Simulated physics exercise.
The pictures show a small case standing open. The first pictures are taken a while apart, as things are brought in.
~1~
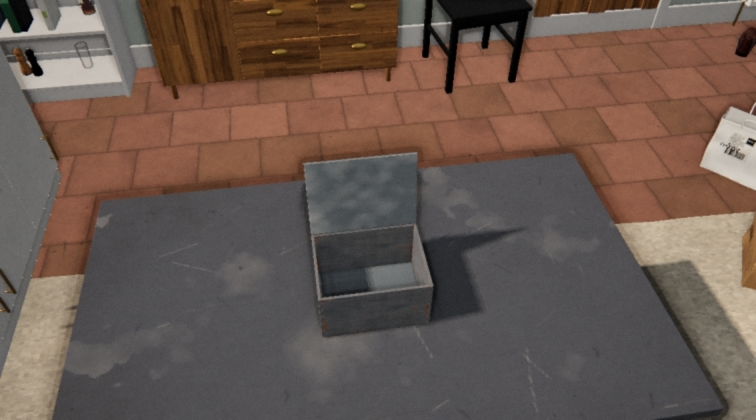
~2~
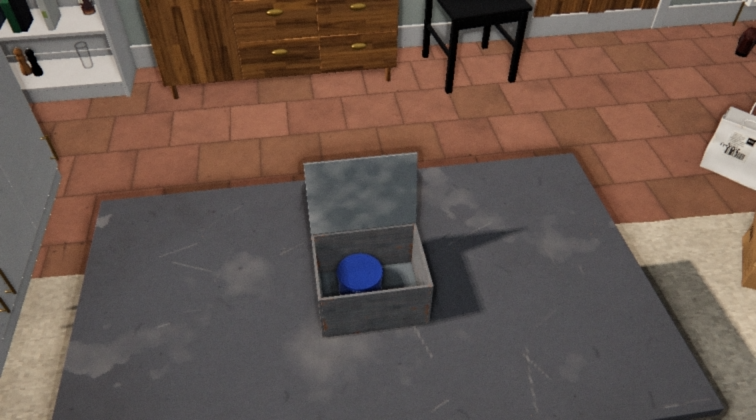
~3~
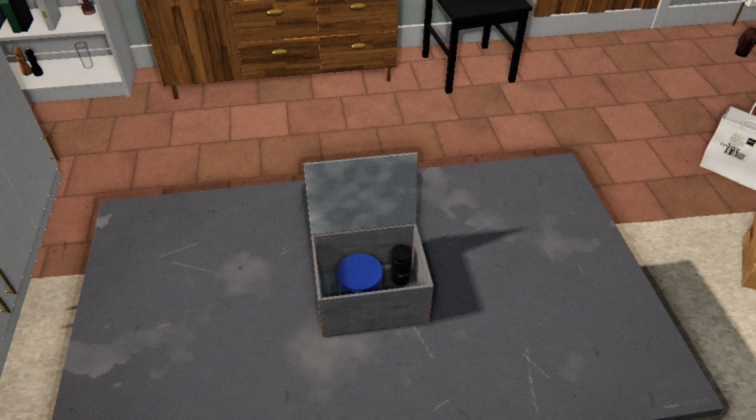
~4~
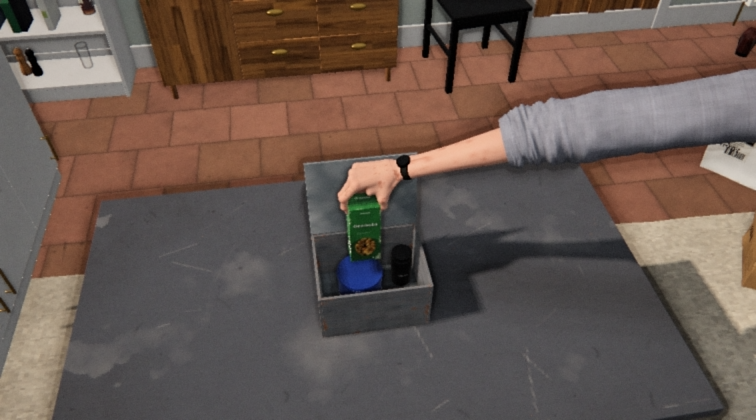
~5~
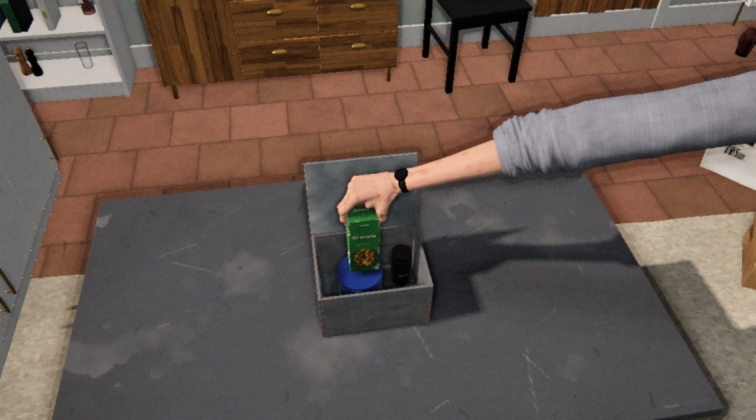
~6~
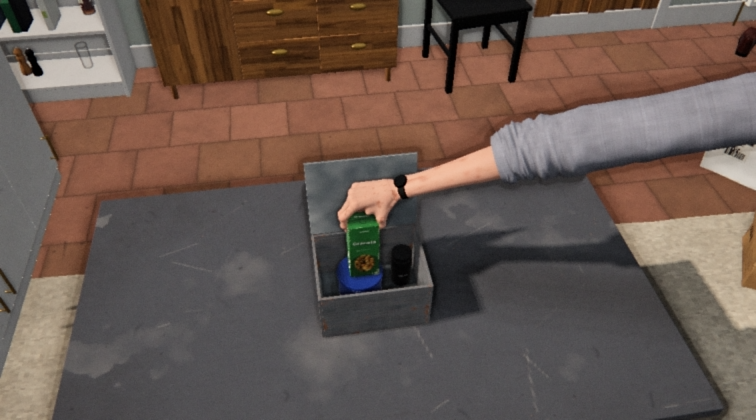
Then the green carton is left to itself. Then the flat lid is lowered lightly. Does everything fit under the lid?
As it turns out, it is held up.
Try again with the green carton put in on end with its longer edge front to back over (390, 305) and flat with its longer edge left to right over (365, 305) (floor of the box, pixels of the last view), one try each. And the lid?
In the first case it is held up; in the second case it shuts flat.
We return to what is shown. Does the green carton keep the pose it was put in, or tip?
It ends up tilted.
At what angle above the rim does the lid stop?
Some 18° above the rim.
Then, 1.70 s on from there, lid 67° above the rim.
Then, 2.60 s on from there, lid 29° above the rim; green carton turned 55° from how it was put near (369, 276).
In the end, lid 18° above the rim; toppled in the box, green carton; the other 2 unmoved. At the end, from the last picture's camera, green carton near (369, 275).
